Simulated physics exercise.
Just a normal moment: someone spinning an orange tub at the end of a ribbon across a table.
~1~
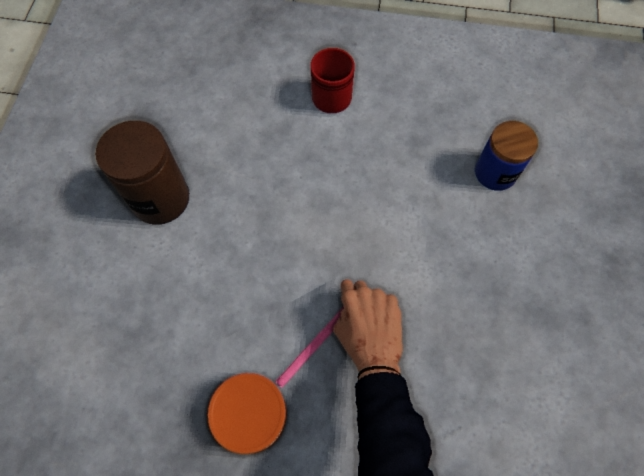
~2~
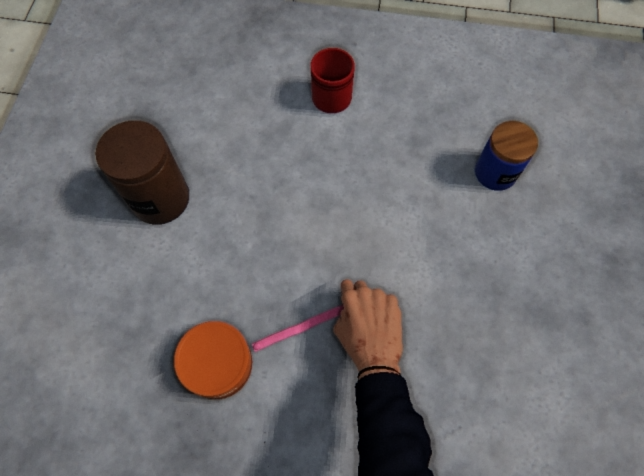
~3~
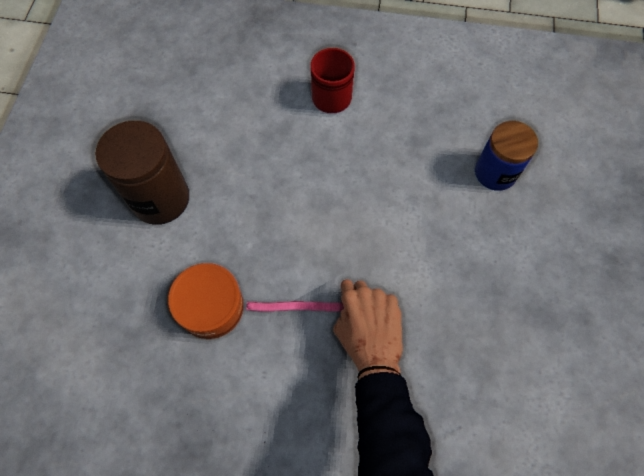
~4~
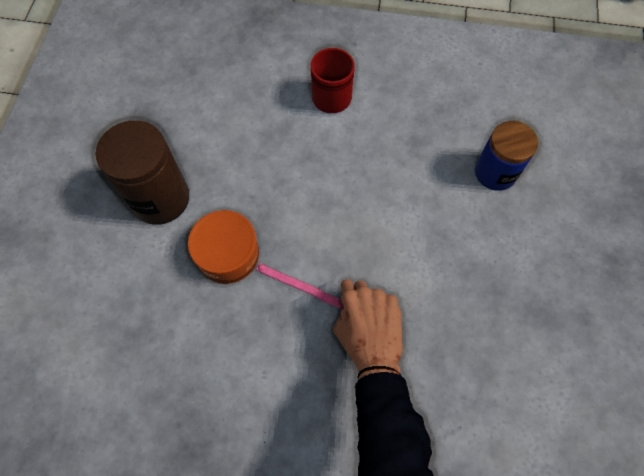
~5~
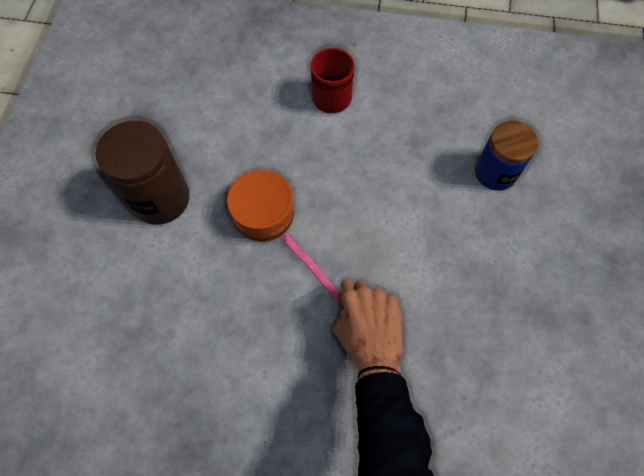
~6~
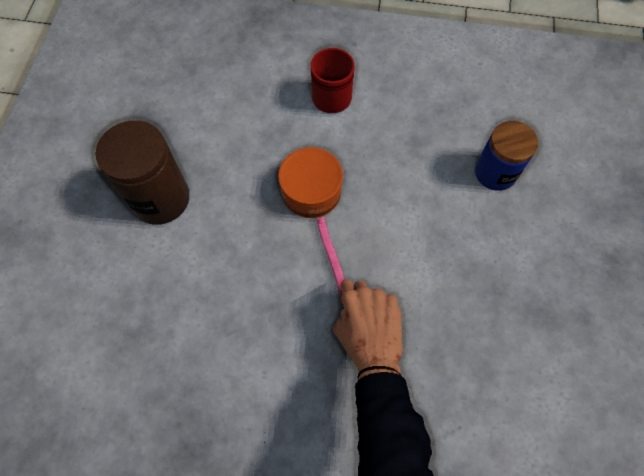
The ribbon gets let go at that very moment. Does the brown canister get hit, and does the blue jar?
Result: The brown canister will receive no impact; the blue jar will receive an impact.
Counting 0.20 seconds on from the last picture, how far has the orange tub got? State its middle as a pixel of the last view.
(457, 169).
Then, 0.08 s after the last picture, tub near (417, 172).
Then, 0.20 s after the last picture, tub near (457, 169); blue jar pushed aside.
At rest, tub near (457, 169); blue jar pushed aside. The brown canister remains clear and the blue jar takes the knock.
